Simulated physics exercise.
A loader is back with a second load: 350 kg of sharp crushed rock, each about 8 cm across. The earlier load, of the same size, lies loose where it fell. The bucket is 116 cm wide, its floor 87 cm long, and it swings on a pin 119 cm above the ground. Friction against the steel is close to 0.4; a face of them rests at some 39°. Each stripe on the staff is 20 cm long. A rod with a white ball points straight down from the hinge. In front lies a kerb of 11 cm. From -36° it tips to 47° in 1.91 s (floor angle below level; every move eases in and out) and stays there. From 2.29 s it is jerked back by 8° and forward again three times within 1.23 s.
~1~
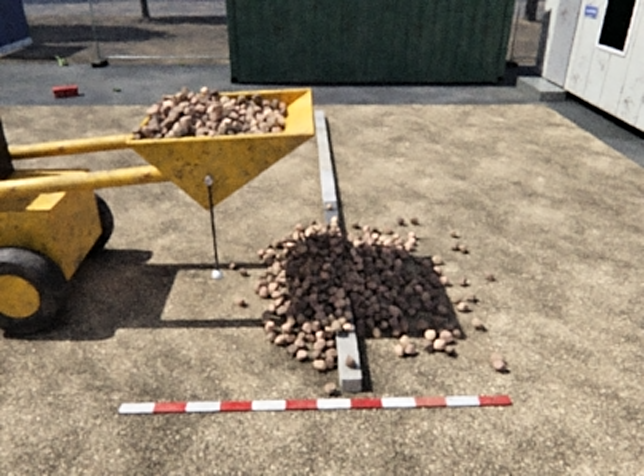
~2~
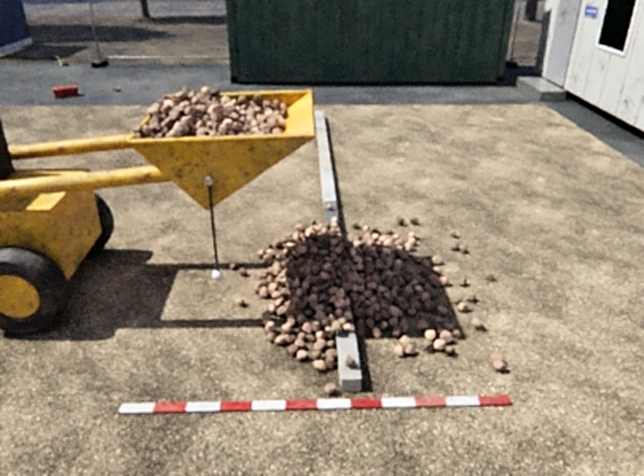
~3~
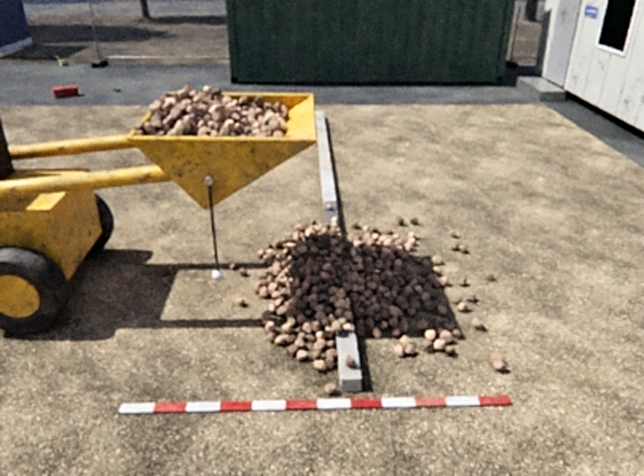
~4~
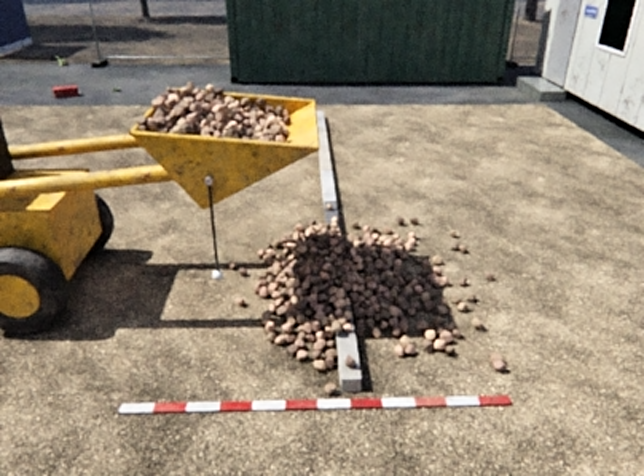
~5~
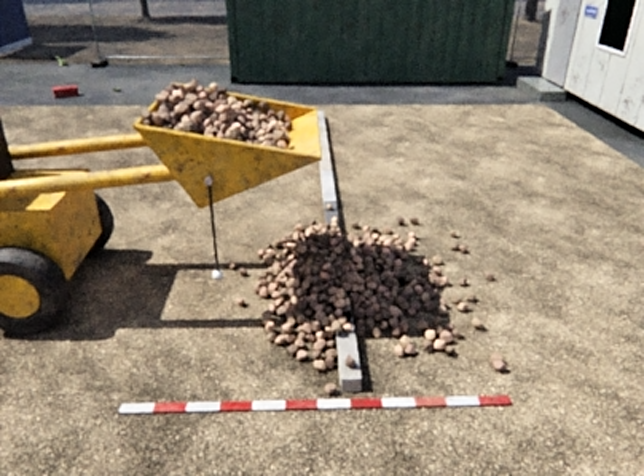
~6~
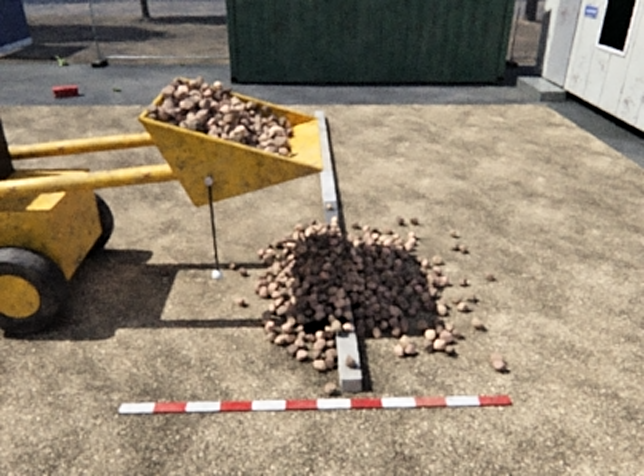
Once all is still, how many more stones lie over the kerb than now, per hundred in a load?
Close to 22 parts in a hundred.
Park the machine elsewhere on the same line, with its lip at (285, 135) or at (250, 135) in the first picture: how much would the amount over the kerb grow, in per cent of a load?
Near 5 per cent from the first place, 0 from the second.
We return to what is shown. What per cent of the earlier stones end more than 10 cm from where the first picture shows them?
Roughly 5 per cent of them.
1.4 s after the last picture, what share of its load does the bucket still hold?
Roughly 15 per cent is still inside.
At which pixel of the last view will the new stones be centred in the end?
Around (308, 267).
Then, 0.8 s after the last picture the floor is at 34°; in per cent of one load, 98 in the bucket, 62 on this side of the kerb, 40 over the kerb; the foremost stones are at (472, 282).
Then, 1.4 s after the last picture the floor is at 47°; in per cent of one load, 13 in the bucket, 138 on this side of the kerb, 48 over the kerb; the foremost stones are at (472, 282).
Then, 3.4 s after the last picture the floor is at 47°; in per cent of one load, 0 in the bucket, 138 on this side of the kerb, 62 over the kerb; the foremost stones are at (472, 282).
Then, 6.0 s after the last picture the floor is at 47°; in per cent of one load, 0 in the bucket, 138 on this side of the kerb, 62 over the kerb; the foremost stones are at (472, 282). Net gain over the kerb, 22.
